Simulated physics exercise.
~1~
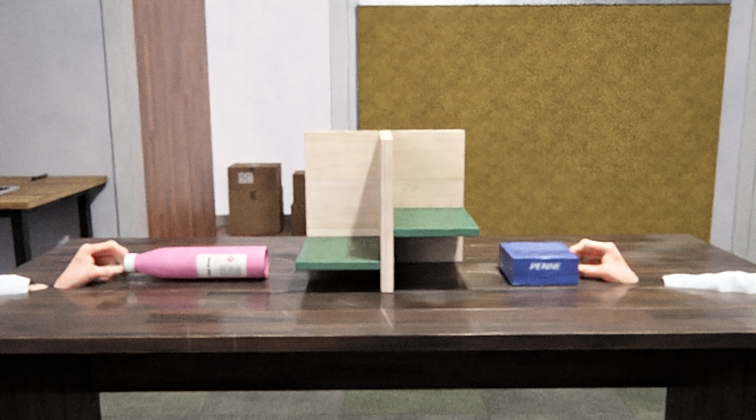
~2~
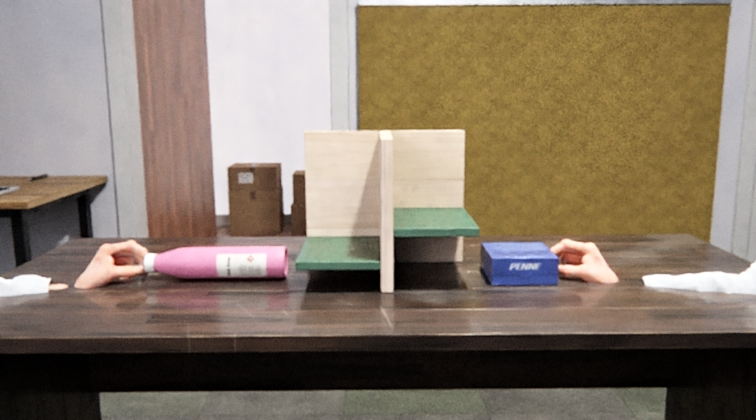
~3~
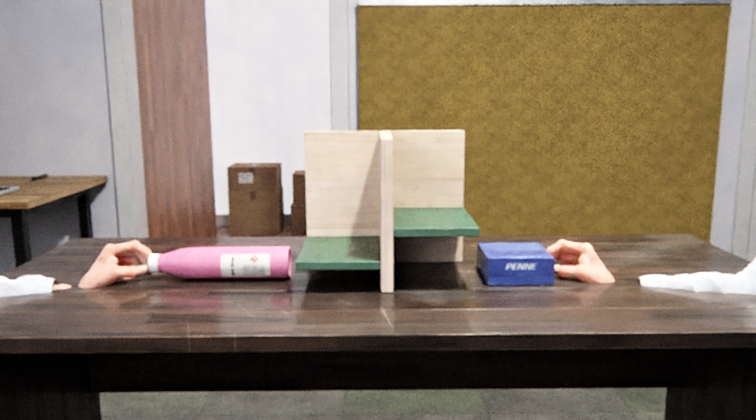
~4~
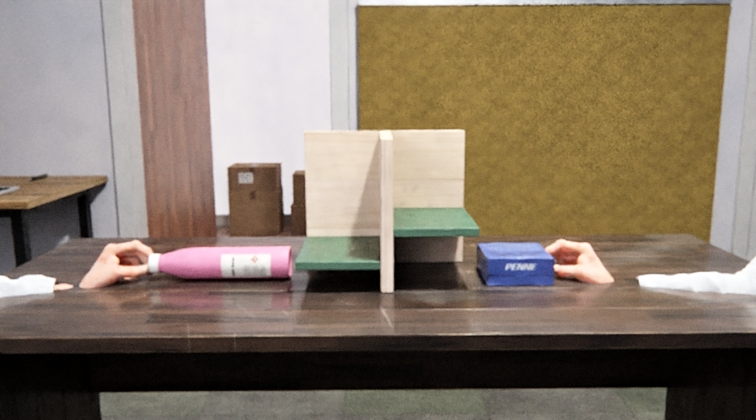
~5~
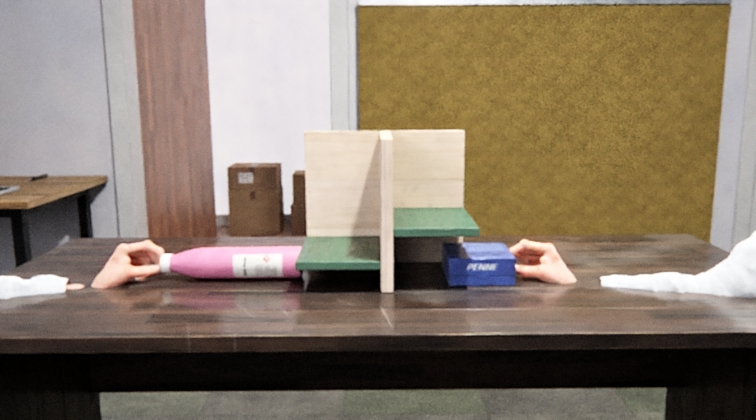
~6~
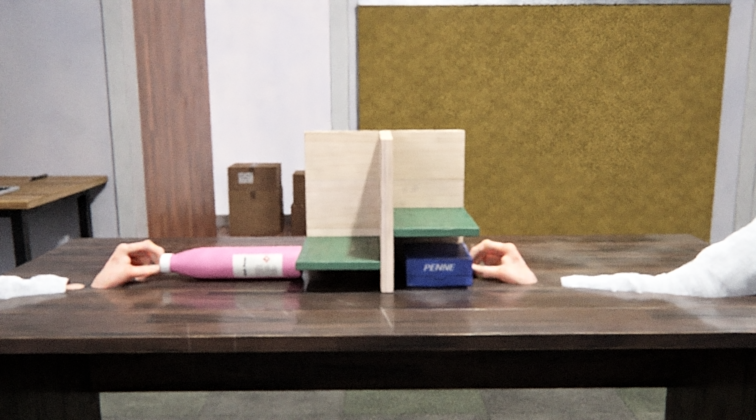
The clip opens on a dark table where a small wooden rack holds a low green shelf on each side of an upright divider. A hand at the left holds a pink bottle lying on its side, and a hand at the right holds a blue packet. Both hands push their items inward toward the rack, then pause just short of it. They push again, and the packet starts under the right shelf while the bottle reaches the edge of the left one. The bottle stops there, caught at the edge, as the packet slides in beneath its shelf.
